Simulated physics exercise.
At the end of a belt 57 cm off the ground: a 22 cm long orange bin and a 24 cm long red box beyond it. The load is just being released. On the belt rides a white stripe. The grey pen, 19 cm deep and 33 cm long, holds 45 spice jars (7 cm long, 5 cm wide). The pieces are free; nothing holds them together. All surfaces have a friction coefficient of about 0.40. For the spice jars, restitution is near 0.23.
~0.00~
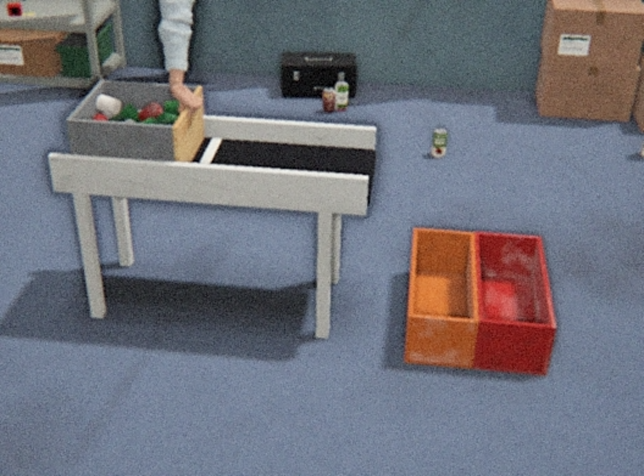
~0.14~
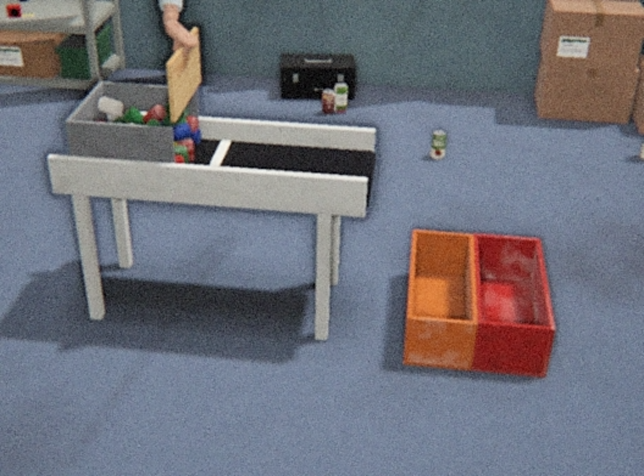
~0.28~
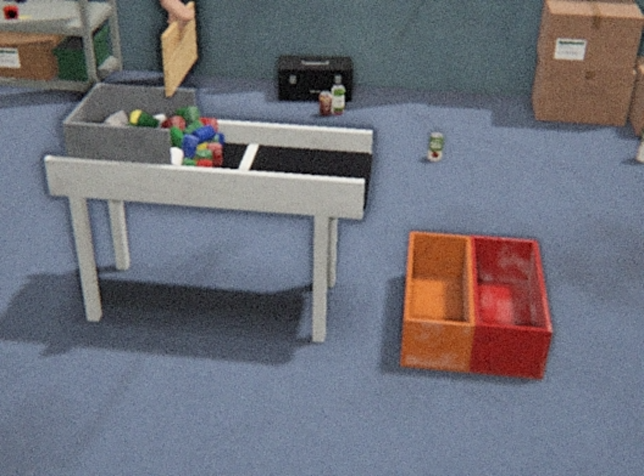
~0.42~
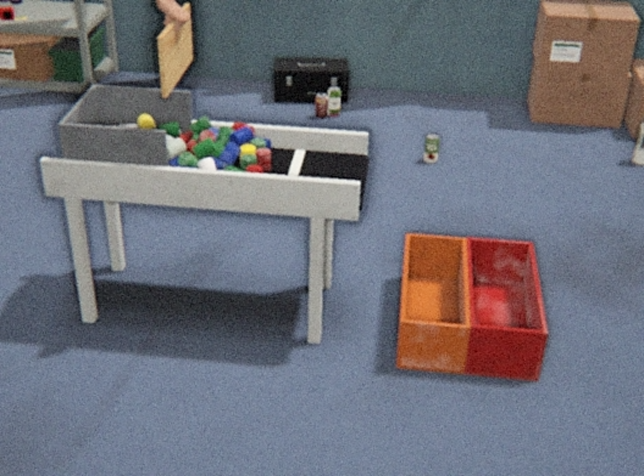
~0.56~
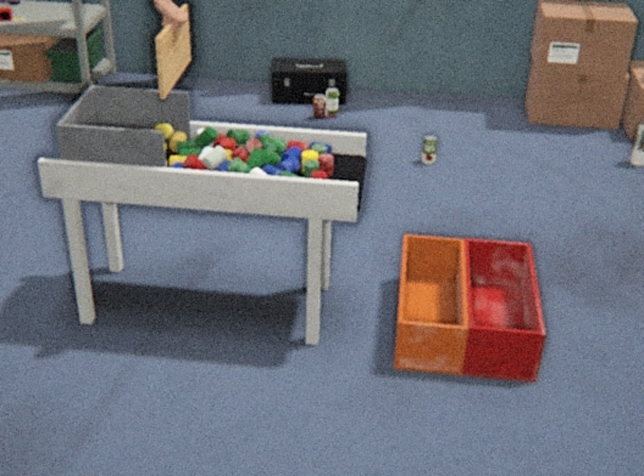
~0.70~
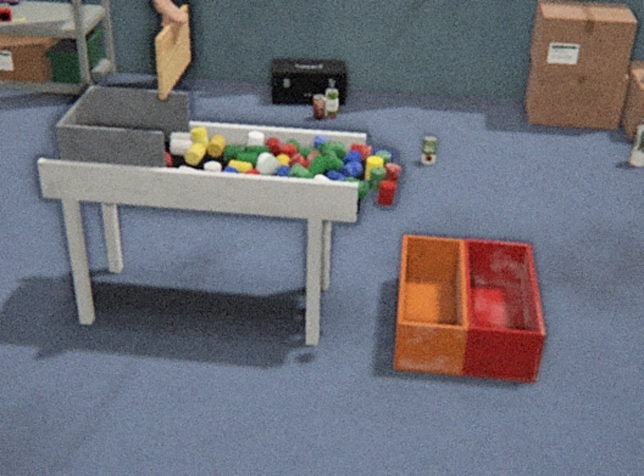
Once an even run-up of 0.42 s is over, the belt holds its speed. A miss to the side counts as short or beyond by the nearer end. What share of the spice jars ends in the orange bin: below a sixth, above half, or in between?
Count in the orange bin at the end: Short of a sixth of them.
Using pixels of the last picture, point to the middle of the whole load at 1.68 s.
The middle lies near (501, 316).
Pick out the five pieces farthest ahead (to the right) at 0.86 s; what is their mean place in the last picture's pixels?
Close to (455, 230).
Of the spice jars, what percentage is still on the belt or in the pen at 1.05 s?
Roughly 20 percent.
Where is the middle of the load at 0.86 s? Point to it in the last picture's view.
Centre estimate - approximately (360, 171).
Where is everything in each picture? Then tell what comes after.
In the first frame (we follow the rim corner now nearest the camera; the camera pans a little), grey pen at (173, 126); orange bin at (474, 321); belt has run 0 cm; nothing out yet.
In the second frame, grey pen at (172, 128); belt has run 4 cm.
In the third frame, grey pen at (169, 130); belt has run 14 cm; 11 out, the lowest jar at (192, 168).
In the fourth frame, grey pen at (165, 131); belt has run 32 cm; 23 out.
In the fifth frame, grey pen at (163, 132); belt has run 54 cm; 35 out, the lowest jar at (291, 157).
In the sixth frame, grey pen at (163, 133); orange bin at (464, 328); belt has run 75 cm; 41 out, the lowest jar at (391, 176).
After 0.86 s, 23 on the belt and 22 in the air.
After 1.05 s, 14 in the red box, 8 on the belt and 23 in the air.
After 1.33 s, 1 in the orange bin, 36 in the red box and 8 in the air.
When it is over (at 1.68 s), 1 in the orange bin and 44 in the red box. Asked share, 1 of 45, 2 per cent.
